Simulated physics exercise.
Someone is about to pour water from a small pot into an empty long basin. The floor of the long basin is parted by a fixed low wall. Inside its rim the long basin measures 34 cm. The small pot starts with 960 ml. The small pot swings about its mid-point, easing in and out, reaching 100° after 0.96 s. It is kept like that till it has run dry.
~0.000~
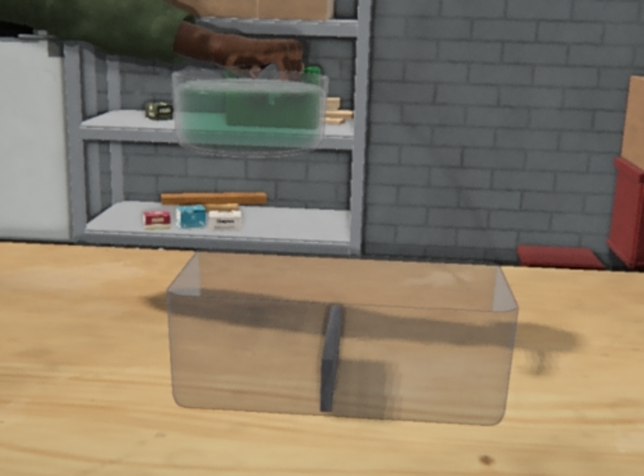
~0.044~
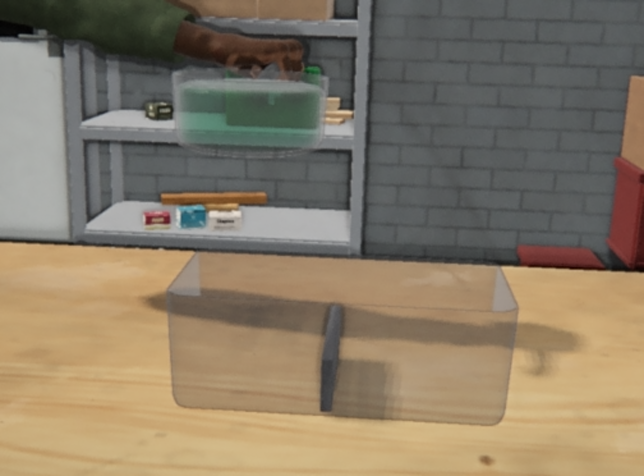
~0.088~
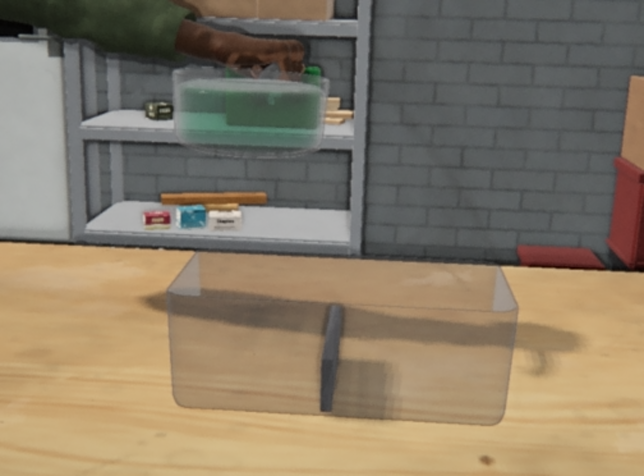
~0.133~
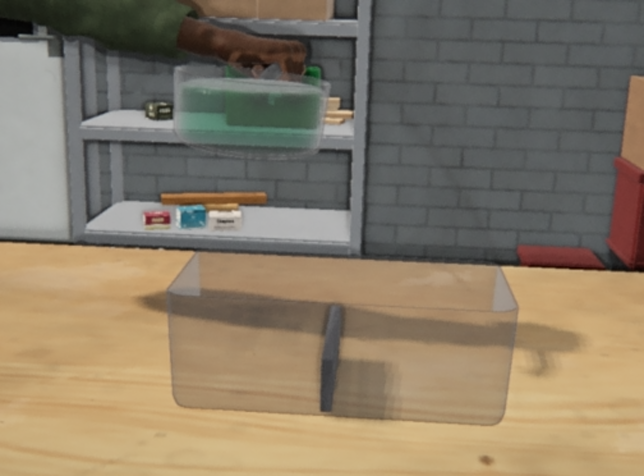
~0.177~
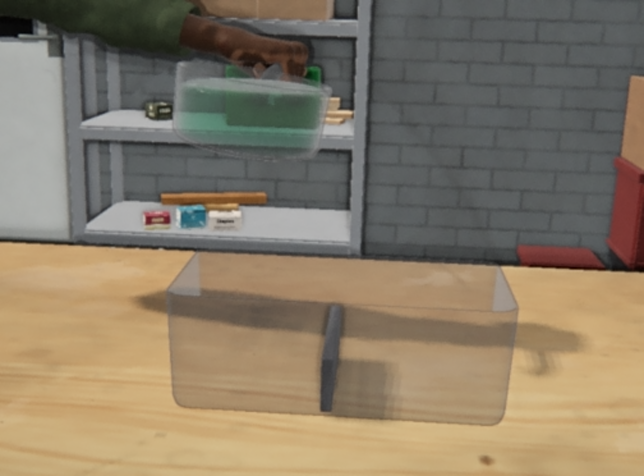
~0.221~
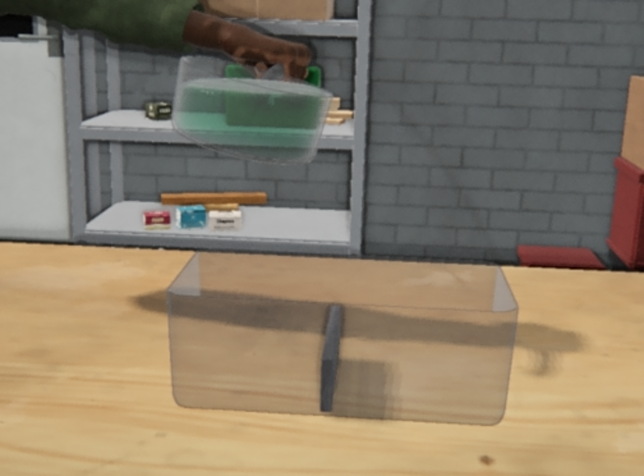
A hand slowly tilts a clear pot of green water rightward above an empty basin.
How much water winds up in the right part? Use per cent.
Roughly 90 per cent is past the wall.
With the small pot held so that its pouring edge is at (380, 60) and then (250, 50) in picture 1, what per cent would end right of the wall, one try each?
In turn about 95 and 45 per cent.
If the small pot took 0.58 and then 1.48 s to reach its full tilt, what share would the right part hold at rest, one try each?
In turn about 85 and 90 per cent.
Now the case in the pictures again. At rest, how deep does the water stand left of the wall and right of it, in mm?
Some 4 mm on the left and 32 mm on the right.
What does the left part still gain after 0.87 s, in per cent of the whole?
Some 7 per cent.
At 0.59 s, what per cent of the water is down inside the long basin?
Some 12 per cent.
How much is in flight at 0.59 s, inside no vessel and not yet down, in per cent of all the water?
Some 40 per cent.
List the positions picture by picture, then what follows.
In the first picture, tilt 0°; pouring edge (327, 81); surface from (179, 83) to (325, 90); the long basin's rim runs from (183, 271) to (508, 287); the wall's top is at (332, 332).
In the second picture, tilt 1°; pouring edge (327, 81); surface from (180, 84) to (325, 90).
In the third picture, tilt 2°; pouring edge (328, 83); surface from (180, 83) to (325, 91).
In the fourth picture, tilt 5°; pouring edge (329, 87); surface from (181, 83) to (326, 92).
In the fifth picture, tilt 8°; pouring edge (330, 92); surface from (182, 82) to (328, 93).
In the sixth picture, tilt 13°; pouring edge (331, 98); surface from (183, 83) to (330, 94).
After 0.59 s the tilt is 68° and 48 per cent is still to pour, 0 is left of the wall and 12 right of it.
After 0.87 s the tilt is 98° and 9 per cent is still to pour, 2 is left of the wall and 78 right of it.
After 1.15 s the tilt is 100° and 1 per cent is still to pour, 8 is left of the wall and 89 right of it.
After 1.46 s the tilt is 100° and 0 per cent is still to pour, 9 is left of the wall and 90 right of it.
In the end 9 per cent lies left of the wall, 90 right of it and 1 outside.
